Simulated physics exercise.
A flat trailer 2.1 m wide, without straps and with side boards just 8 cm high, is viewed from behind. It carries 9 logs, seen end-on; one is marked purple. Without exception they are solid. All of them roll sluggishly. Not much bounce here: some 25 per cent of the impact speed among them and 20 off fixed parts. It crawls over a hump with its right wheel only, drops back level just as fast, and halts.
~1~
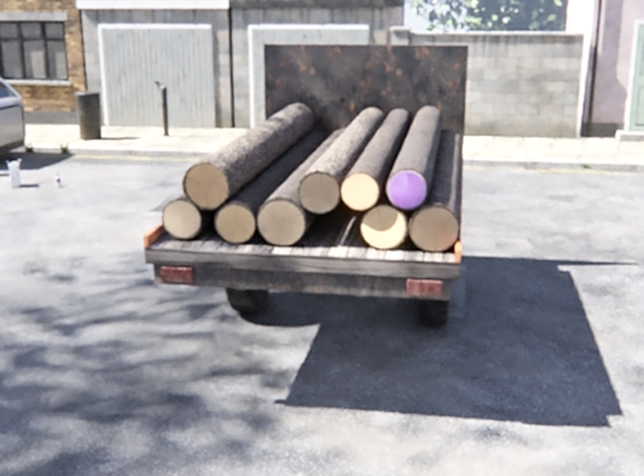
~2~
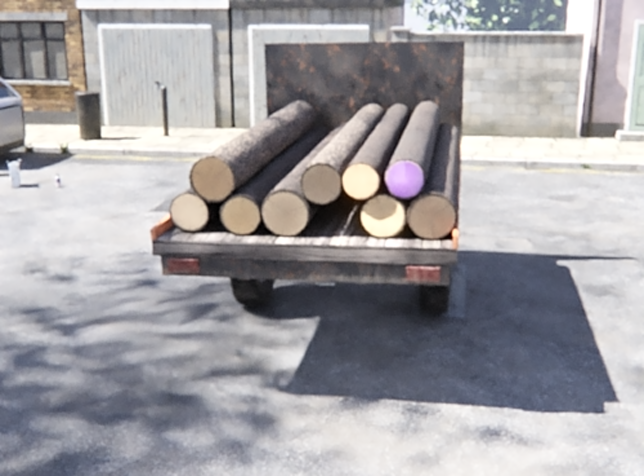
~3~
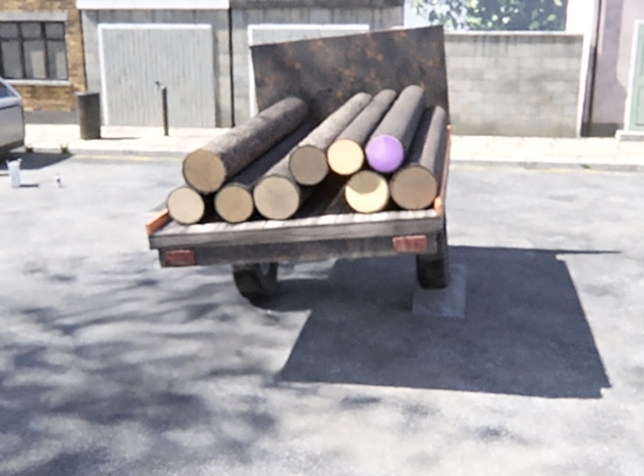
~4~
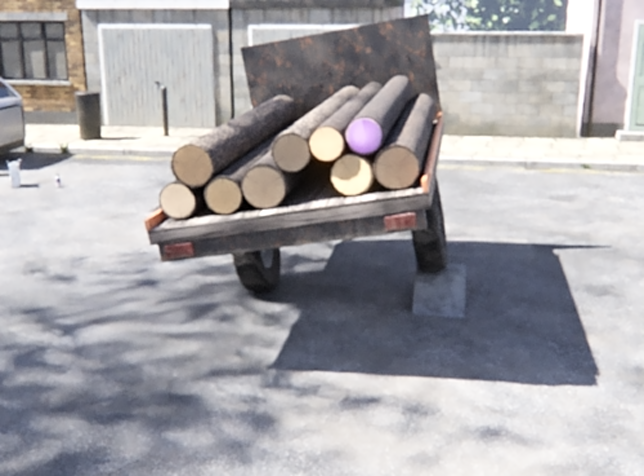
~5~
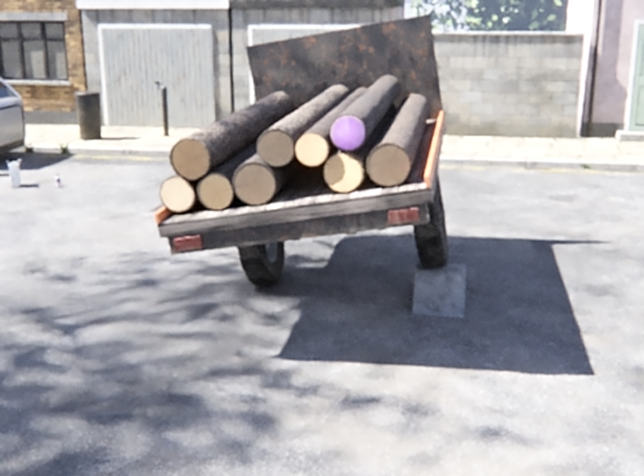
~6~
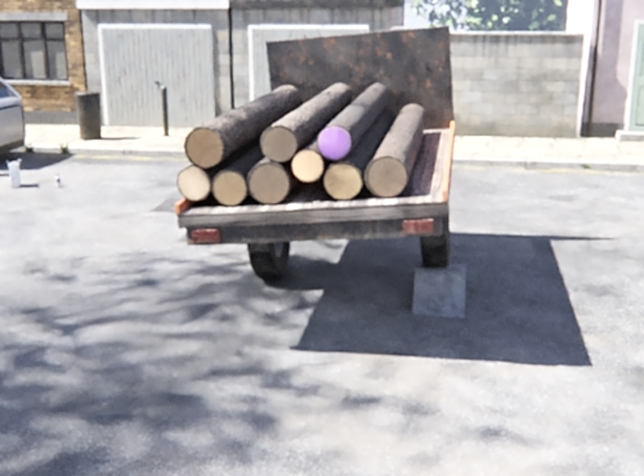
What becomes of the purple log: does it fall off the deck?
The purple log does not.
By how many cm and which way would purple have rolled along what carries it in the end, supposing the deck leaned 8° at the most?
It would end up about 0 cm to the left.
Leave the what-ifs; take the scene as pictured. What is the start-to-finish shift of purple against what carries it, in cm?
For purple, around 15.
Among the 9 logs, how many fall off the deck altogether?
Counted up, it is 0.
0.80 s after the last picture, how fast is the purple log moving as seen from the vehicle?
Roughly 0.3 m/s.
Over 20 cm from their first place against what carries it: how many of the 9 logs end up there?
The answer comes to 1.
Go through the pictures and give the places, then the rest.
In the first frame, purple (407, 190); 5 of the 9 make up the bottom layer.
In the second frame, purple (405, 180); the deck slopes 1° down to the left.
In the third frame, purple (385, 154); the deck slopes 6° down to the left.
In the fourth frame, purple (364, 136); the deck slopes 10° down to the left.
In the fifth frame, purple (348, 133); the deck slopes 10° down to the left.
In the sixth frame, purple (335, 143); the deck slopes 5° down to the left.
Another 0.8 s on from the last picture, purple is up on others, 70 cm from the right edge, rolling right; 0 of 9 are off.
In the end (1.9 s after the last picture), purple is up on others, 50 cm from the right edge; 0 of 9 are off.
